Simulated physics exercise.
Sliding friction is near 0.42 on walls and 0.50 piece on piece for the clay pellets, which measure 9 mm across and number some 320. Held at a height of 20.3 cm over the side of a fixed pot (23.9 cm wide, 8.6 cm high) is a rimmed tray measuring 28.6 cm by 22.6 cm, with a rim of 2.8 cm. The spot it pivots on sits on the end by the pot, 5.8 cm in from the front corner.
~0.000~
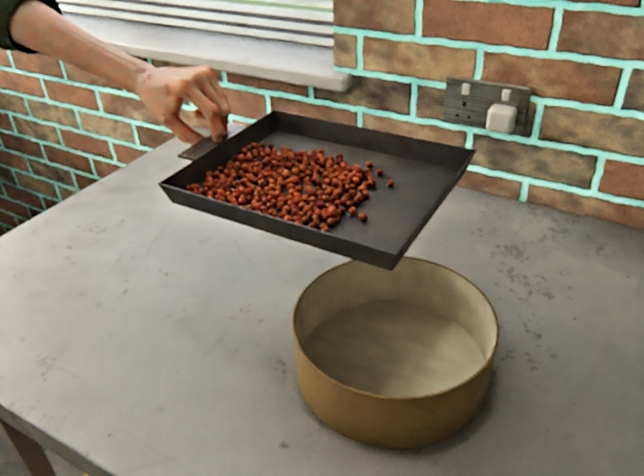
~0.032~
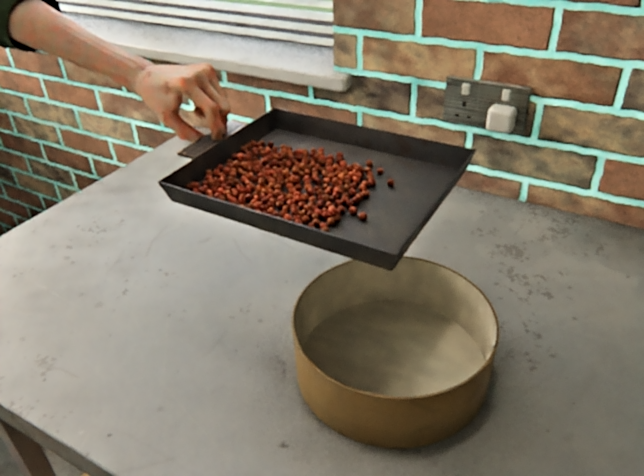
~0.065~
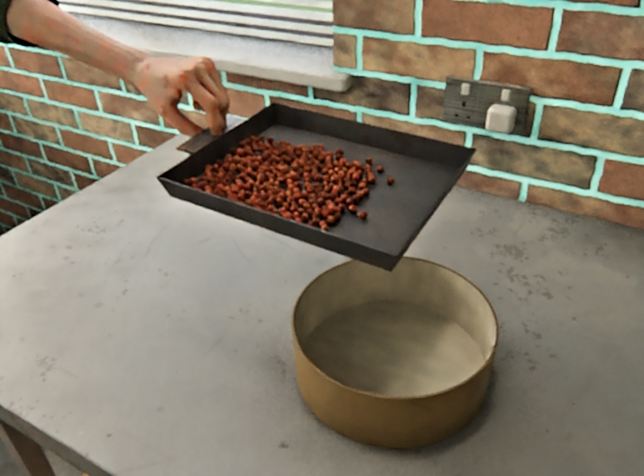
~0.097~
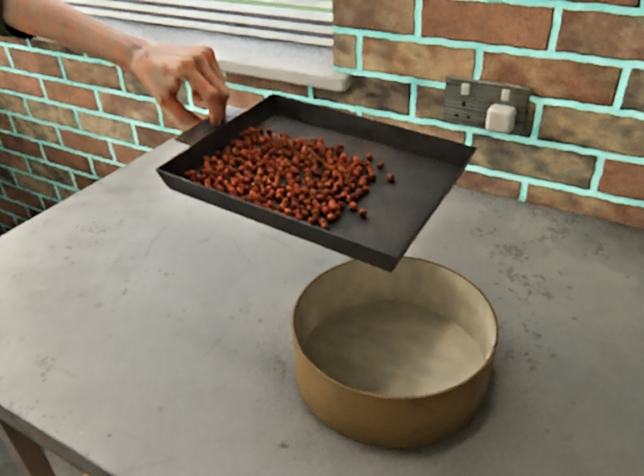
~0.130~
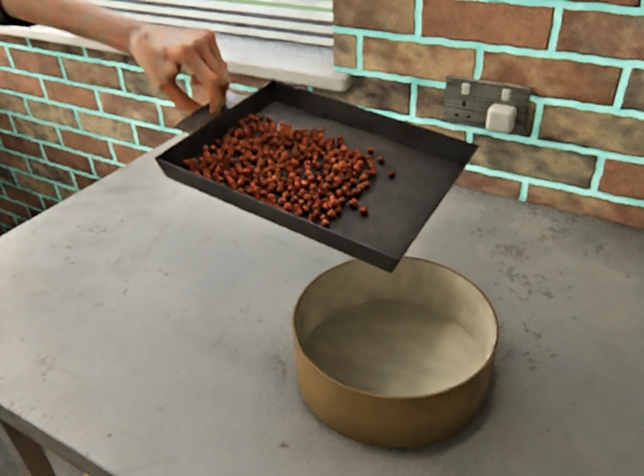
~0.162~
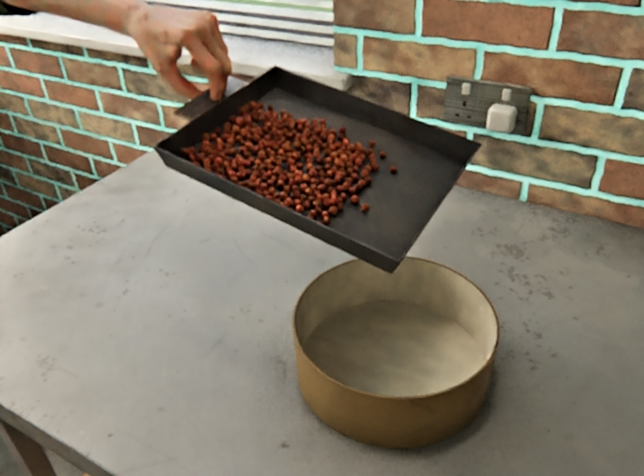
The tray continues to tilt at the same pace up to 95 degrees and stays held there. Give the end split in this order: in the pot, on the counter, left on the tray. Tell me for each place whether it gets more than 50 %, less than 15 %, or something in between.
I expect pot: More than 50 %, counter: In between, tray: Less than 15 %.
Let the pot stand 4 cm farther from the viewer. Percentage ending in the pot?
In that setup it would come to near 40 per cent.
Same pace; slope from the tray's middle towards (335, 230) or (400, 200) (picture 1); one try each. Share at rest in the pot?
Approximately 90 percent, then 40 percent.
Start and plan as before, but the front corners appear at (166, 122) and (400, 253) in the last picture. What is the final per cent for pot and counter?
That works out as pot 40 and counter 60.
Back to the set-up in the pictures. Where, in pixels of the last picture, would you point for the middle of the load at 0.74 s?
Close to pixel (428, 261).
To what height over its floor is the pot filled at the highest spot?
Roughly 2.5 cm up.
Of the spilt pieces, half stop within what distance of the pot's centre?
Roughly 24 cm from the centre.
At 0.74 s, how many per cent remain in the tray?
I'd put it at roughly 65 per cent.
Then, at 0.51 s, tilt 52 degrees; the tray holds 100 %, the pot 0 %.
Then, at 0.74 s, tilt 79 degrees; the tray holds 65 %, the pot 0 %.
Then, at 1.09 s, tilt 95 degrees; the tray holds 5 %, the pot 45 %.
By 1.8 s all is still; pot 65 %, counter 35 %, tray 0 %.
